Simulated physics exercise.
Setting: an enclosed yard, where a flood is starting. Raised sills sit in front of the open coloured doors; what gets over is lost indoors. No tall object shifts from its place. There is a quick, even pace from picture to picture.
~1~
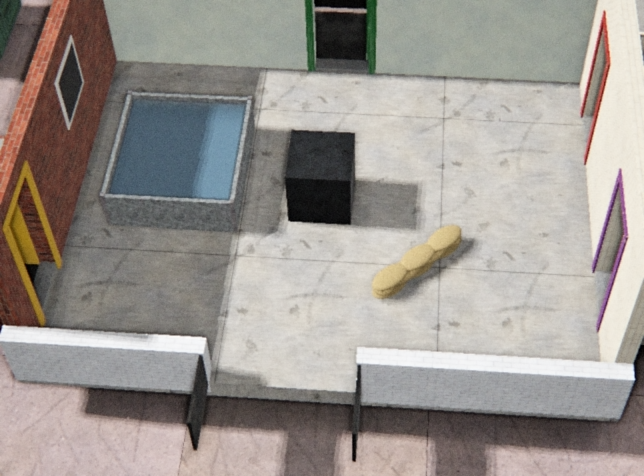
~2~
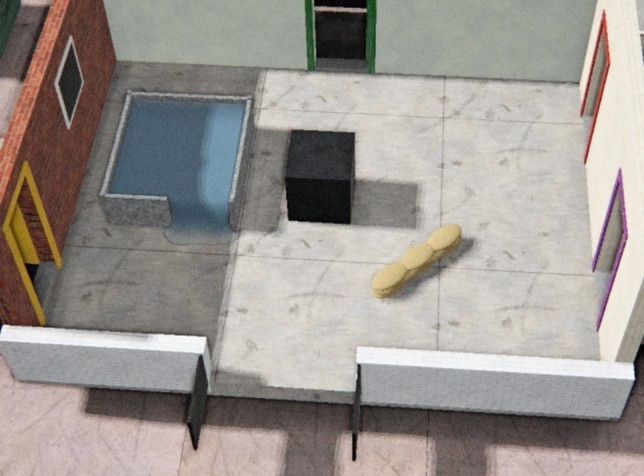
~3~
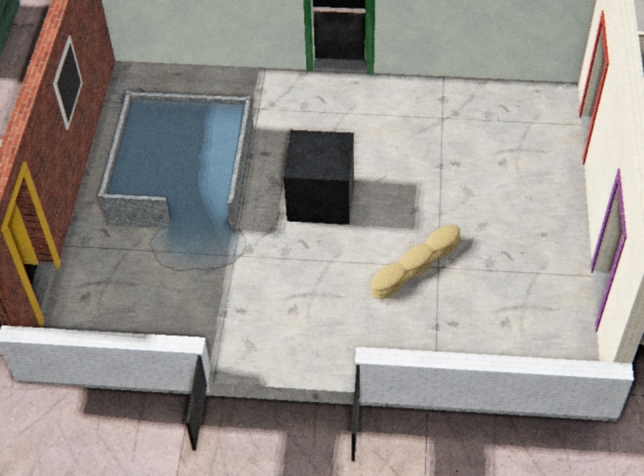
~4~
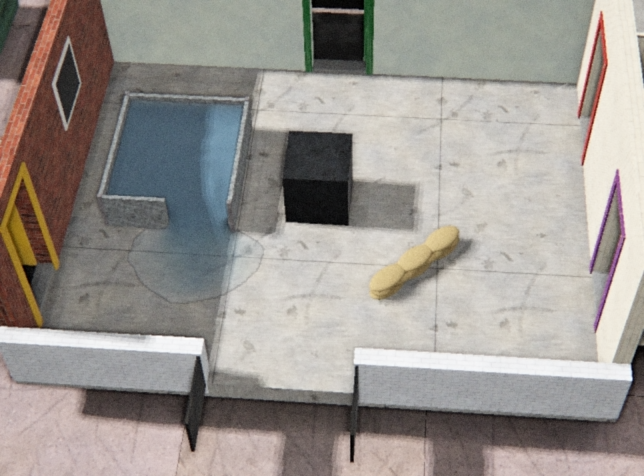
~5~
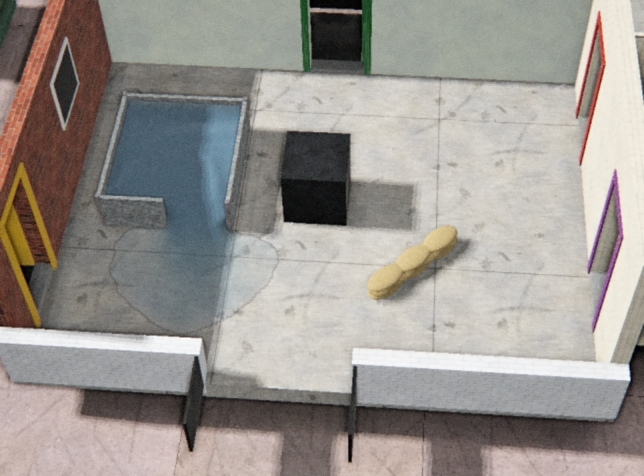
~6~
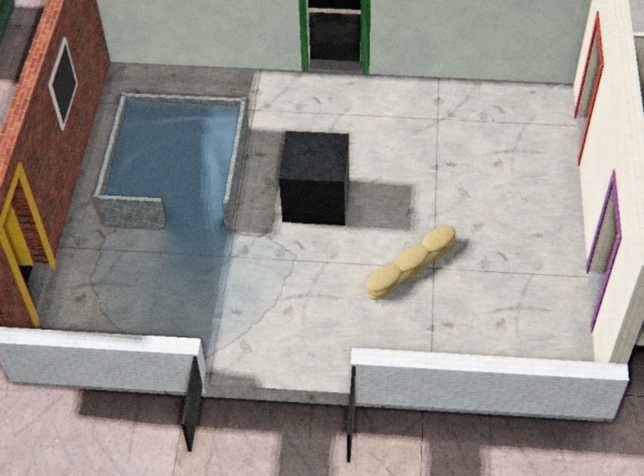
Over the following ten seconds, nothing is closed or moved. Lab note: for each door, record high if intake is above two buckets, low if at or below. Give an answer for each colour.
Yellow door: Low; red door: Low; purple door: Low; green door: Low.
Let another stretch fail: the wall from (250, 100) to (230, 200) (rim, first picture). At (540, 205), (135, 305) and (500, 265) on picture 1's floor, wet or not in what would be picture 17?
One by one: Waterlogged; unsoaked; unsoaked.
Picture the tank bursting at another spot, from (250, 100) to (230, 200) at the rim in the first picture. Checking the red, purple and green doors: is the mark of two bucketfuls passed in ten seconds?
Going door by door: The red door gets too much, the purple door stays safe, and the green door gets too much.
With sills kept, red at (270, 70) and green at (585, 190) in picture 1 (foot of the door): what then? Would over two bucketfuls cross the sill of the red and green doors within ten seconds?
One by one: The red one keeps below it, the green one takes less.
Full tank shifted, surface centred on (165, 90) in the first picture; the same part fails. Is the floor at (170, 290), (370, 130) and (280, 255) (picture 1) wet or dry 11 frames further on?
Hit, spared, hit.
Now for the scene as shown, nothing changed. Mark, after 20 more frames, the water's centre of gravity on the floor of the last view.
It's close to (178, 238).
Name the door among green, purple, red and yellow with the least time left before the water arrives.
Call: The one in yellow.
A moment on, water covers 20 % of the floor; the yellow door not reached, the red door not reached, the purple door not reached, the green door not reached.
Next, water covers 25 % of the floor; the yellow door wet at the sill, nothing in, the red door not reached, the purple door not reached, the green door not reached.
Then, water covers 30 % of the floor; the yellow door wet at the sill, nothing in, the red door not reached, the purple door not reached, the green door not reached.
Later, water covers 40 % of the floor; the yellow door wet at the sill, nothing in, the red door not reached, the purple door wet at the sill, nothing in, the green door not reached.
In the end, water covers 60 % of the floor; the yellow door wet at the sill, nothing in, the red door not reached, the purple door wet at the sill, nothing in, the green door wet at the sill, nothing in.
